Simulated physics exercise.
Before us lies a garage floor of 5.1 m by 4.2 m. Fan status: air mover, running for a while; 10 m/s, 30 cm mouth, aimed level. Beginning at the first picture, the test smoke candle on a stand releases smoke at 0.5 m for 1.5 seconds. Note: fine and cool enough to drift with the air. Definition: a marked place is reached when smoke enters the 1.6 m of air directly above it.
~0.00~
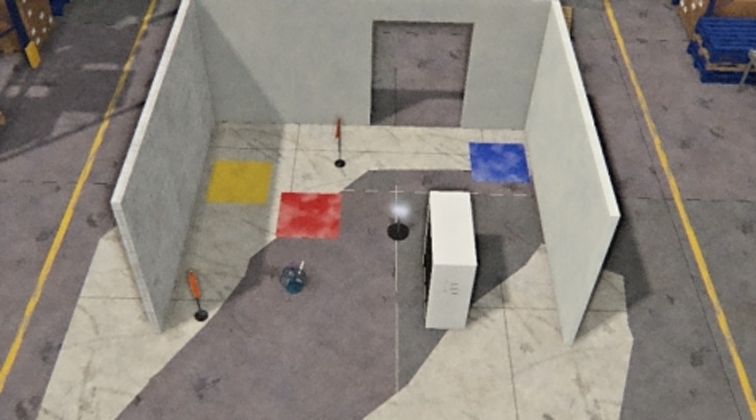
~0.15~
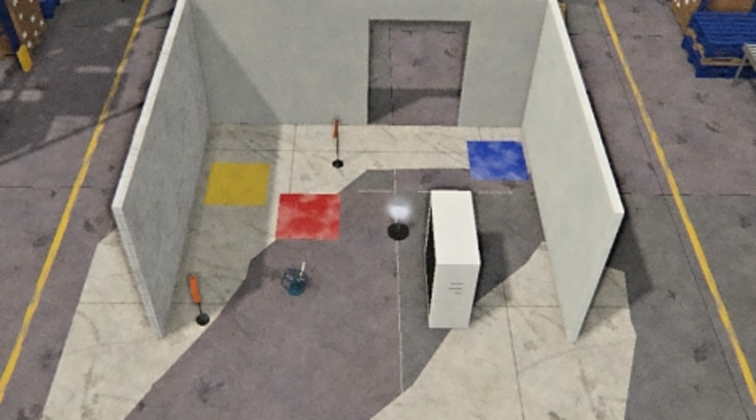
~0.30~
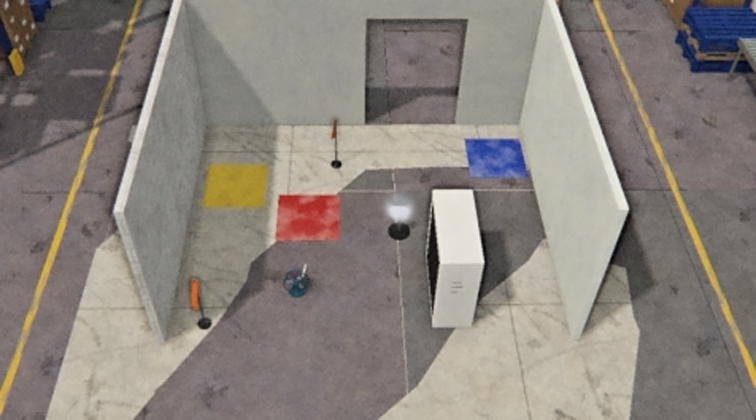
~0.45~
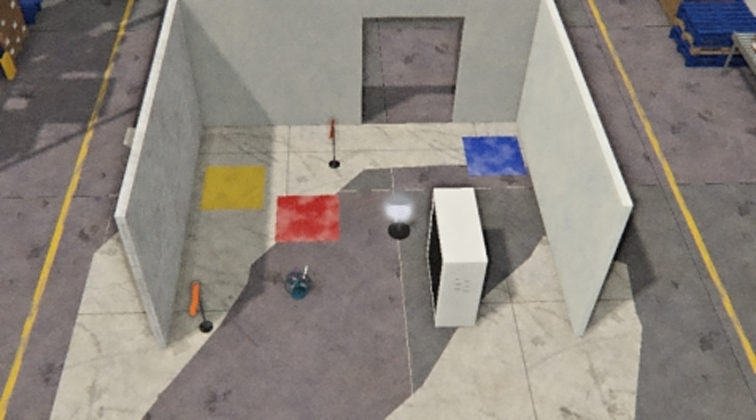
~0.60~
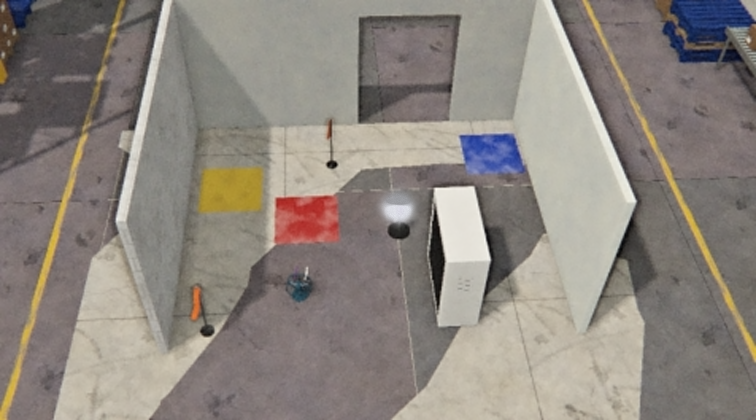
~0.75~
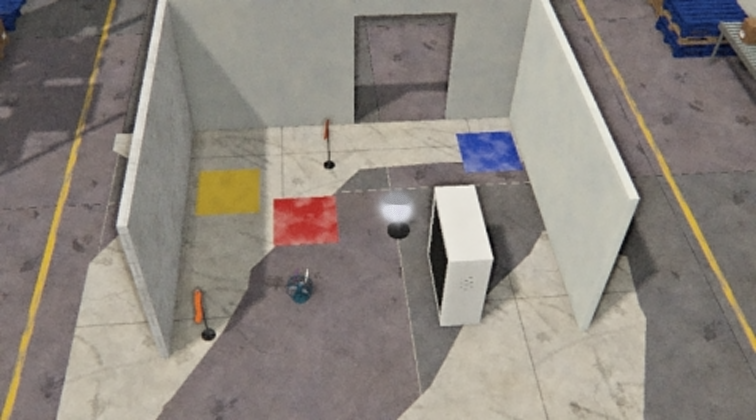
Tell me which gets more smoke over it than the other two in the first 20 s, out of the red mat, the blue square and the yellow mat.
I would say red.
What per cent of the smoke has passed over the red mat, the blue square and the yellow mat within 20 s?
80 % red, 1 % blue, 0 % yellow, roughly.
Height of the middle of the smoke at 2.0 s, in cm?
The middle is at about 50 cm above the surface.
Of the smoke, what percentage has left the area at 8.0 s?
Estimated share: Some 15 %.
By 2.0 s, 0 % has passed over the yellow mat, 0 % over the blue square and 0 % over the red mat; 0 % has left the area, and the middle of the rest is near (389, 208).
By 4.0 s, 0 % has passed over the yellow mat, 0 % over the blue square and 1 % over the red mat; 0 % has left the area, and the middle of the rest is near (370, 210).
By 8.0 s, 0 % has passed over the yellow mat, 0 % over the blue square and 67 % over the red mat; 15 % has left the area, and the middle of the rest is near (359, 117).
By 20.0 s, 0 % has passed over the yellow mat, 1 % over the blue square and 75 % over the red mat; 97 % has left the area.
